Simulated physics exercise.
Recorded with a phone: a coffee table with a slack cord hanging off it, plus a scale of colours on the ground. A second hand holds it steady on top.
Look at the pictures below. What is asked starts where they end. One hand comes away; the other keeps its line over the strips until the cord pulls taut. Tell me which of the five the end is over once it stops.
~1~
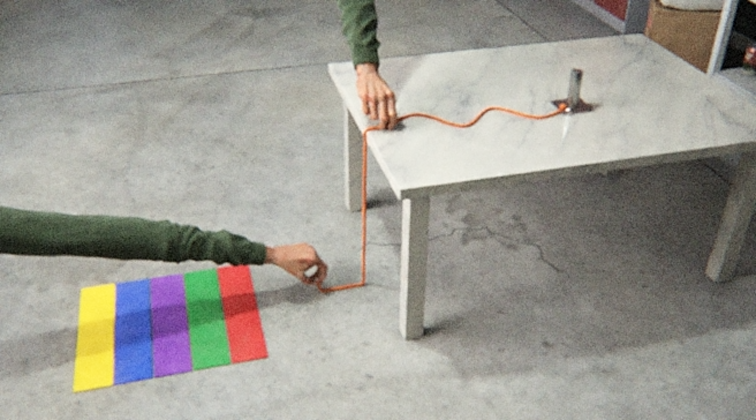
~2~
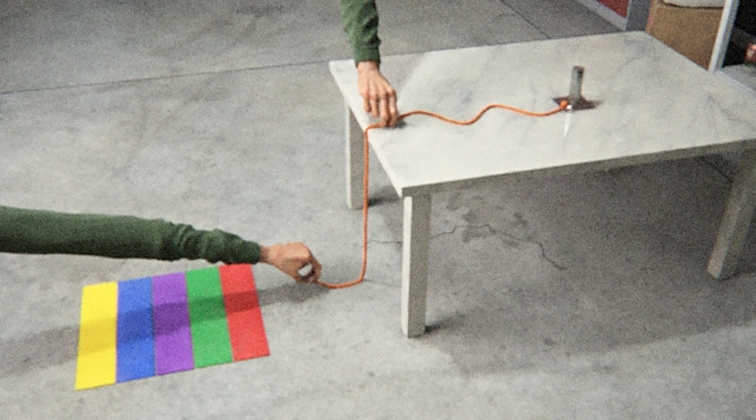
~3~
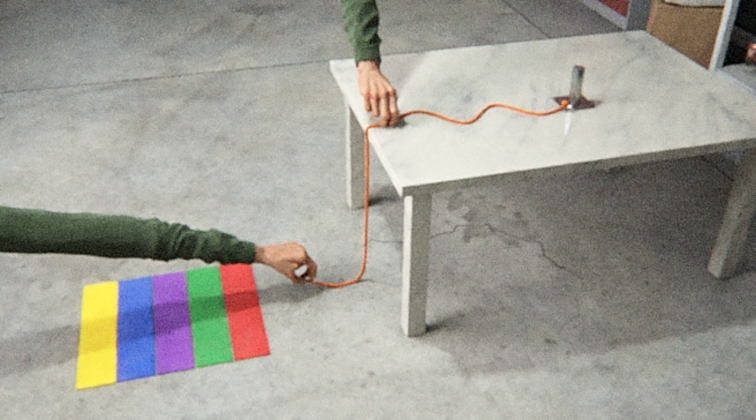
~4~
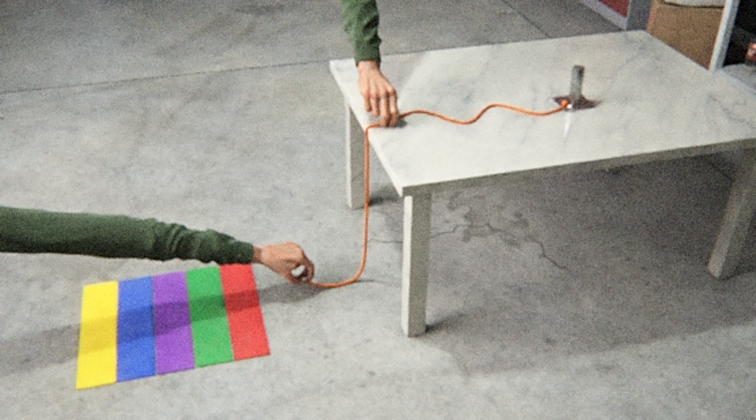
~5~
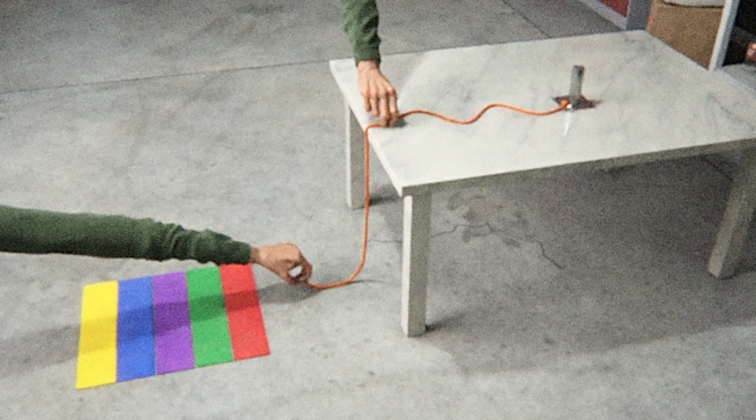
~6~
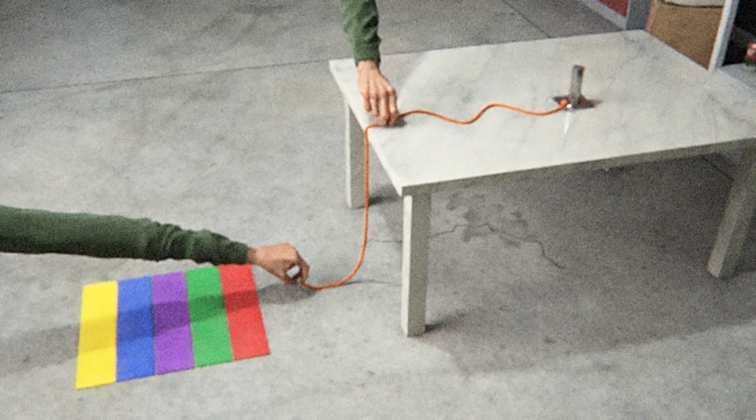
It is over the blue strip.
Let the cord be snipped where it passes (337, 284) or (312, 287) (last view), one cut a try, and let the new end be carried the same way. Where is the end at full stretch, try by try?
Taking the tries in order, the answers are (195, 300) and (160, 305).
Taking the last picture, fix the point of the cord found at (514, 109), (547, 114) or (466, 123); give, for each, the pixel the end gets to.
Those spots come out as (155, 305), (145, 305) and (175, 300).
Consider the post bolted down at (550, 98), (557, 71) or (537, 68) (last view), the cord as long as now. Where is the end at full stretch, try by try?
Roughly (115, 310), (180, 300) and (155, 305).
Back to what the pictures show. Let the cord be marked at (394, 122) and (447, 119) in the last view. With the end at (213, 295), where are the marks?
One is near (362, 151), the other near (412, 121).
A little later, end near (213, 295); over green.
Next, end near (165, 303); over purple.
When it is tight, end near (137, 308); over blue. It gets as far as the blue strip.
